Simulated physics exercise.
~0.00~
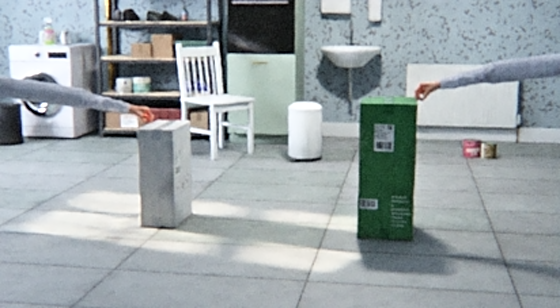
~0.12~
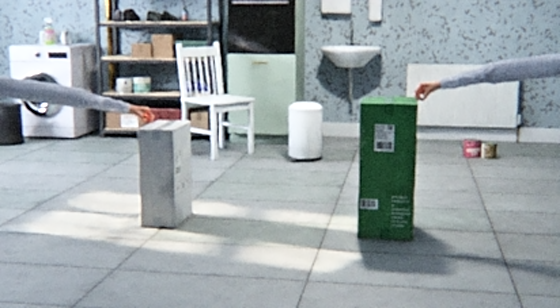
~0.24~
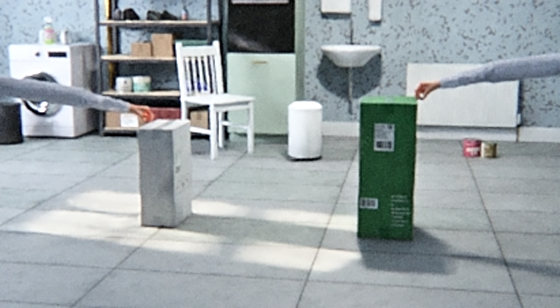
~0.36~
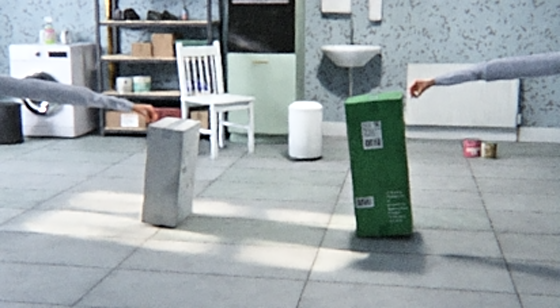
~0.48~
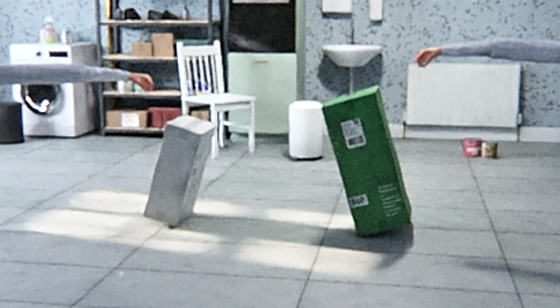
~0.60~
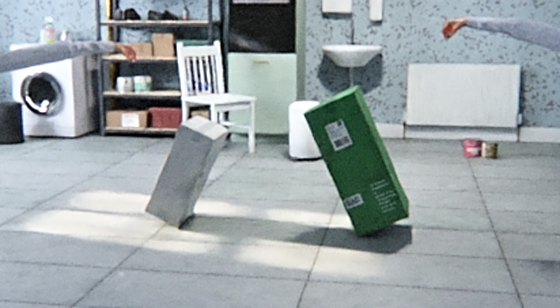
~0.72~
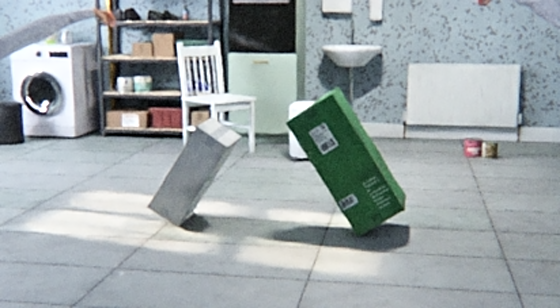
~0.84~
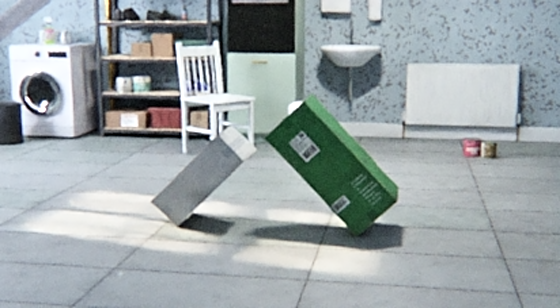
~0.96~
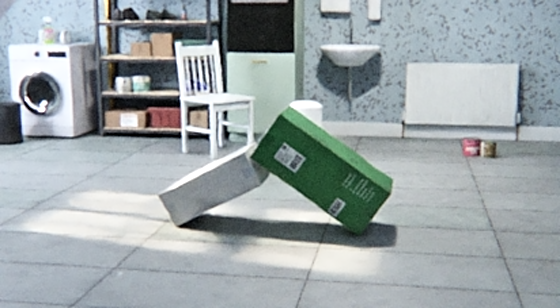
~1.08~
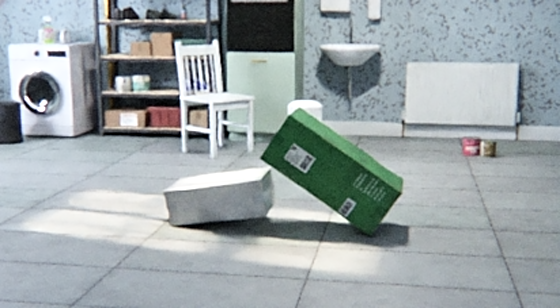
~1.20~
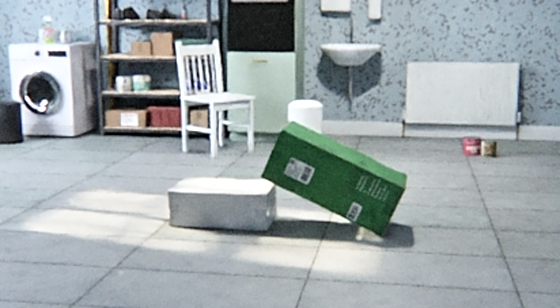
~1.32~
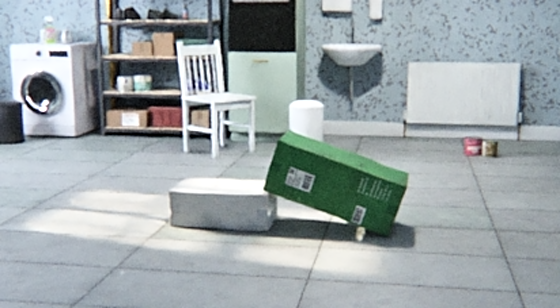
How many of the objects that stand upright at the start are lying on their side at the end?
Two of them are, as both the white box and the green parcel end up on their sides.
